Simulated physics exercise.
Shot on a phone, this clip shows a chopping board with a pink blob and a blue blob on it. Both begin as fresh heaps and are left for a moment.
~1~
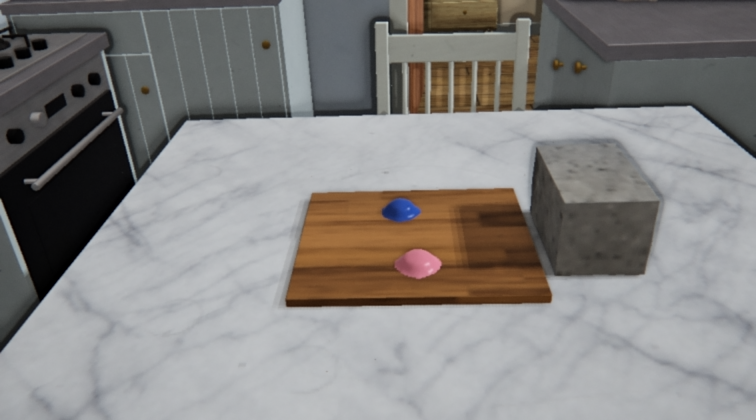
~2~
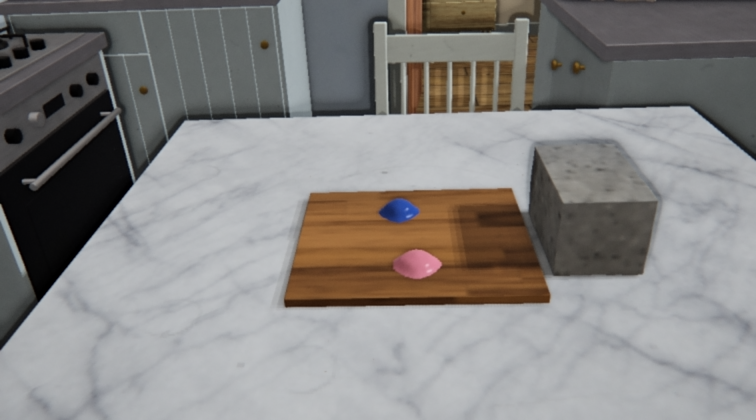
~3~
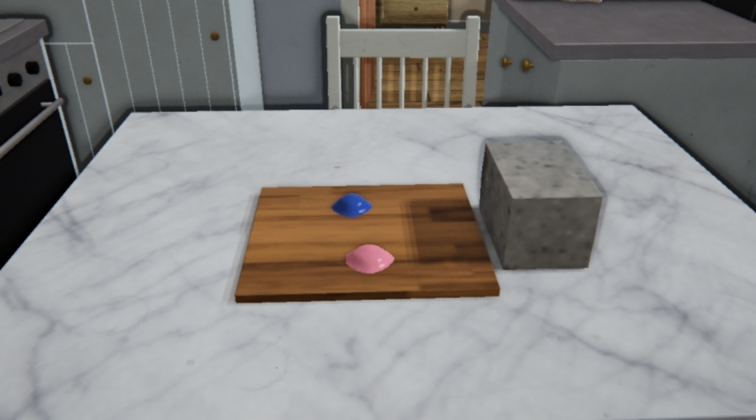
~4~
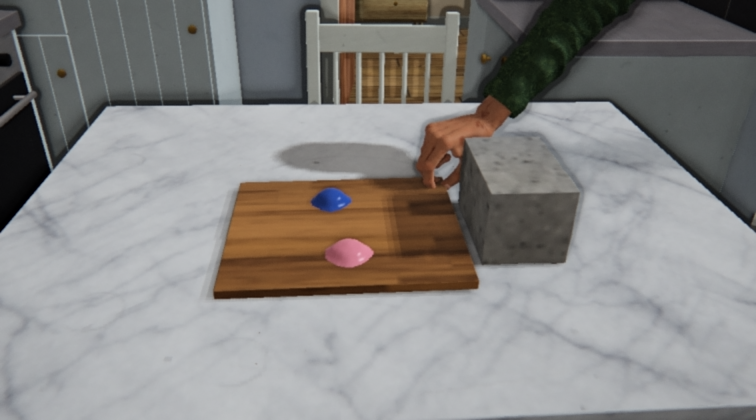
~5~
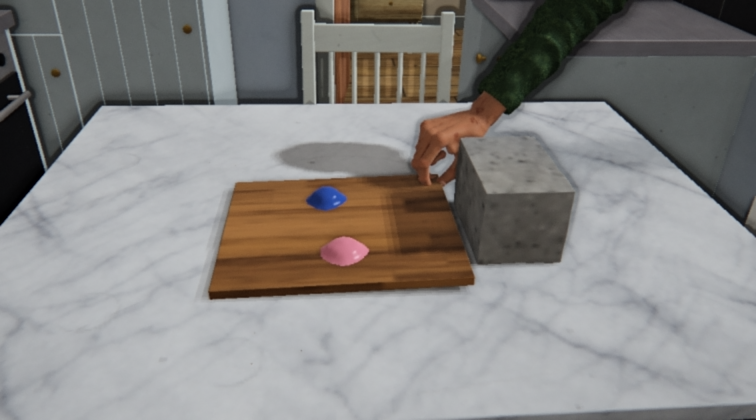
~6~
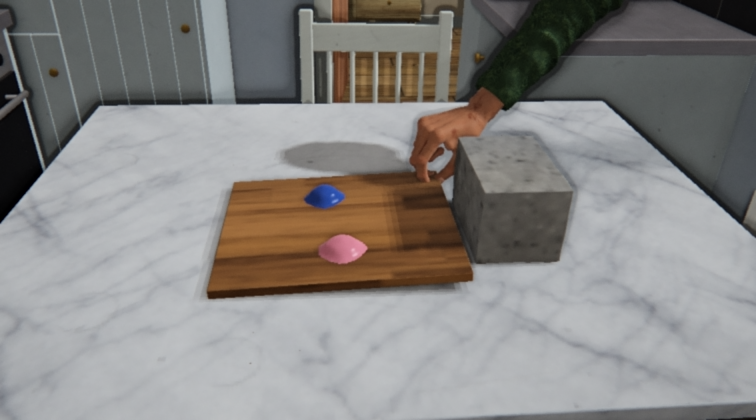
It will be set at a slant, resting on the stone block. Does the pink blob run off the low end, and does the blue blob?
Pink blob stays put; blue blob stays put.
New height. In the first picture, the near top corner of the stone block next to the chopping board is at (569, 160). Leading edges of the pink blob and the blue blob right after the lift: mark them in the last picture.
Taken in turn, the fronts are at (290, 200) and (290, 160).
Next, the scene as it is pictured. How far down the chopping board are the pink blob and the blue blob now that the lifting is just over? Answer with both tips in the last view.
(308, 221); (297, 175).
Soon after, slope about 22°; the pink blob has not moved; the blue blob has not moved.
Later, the pink blob has not moved; the blue blob has not moved.
In the end, slope about 22°; the pink blob has not moved; the blue blob has not moved.
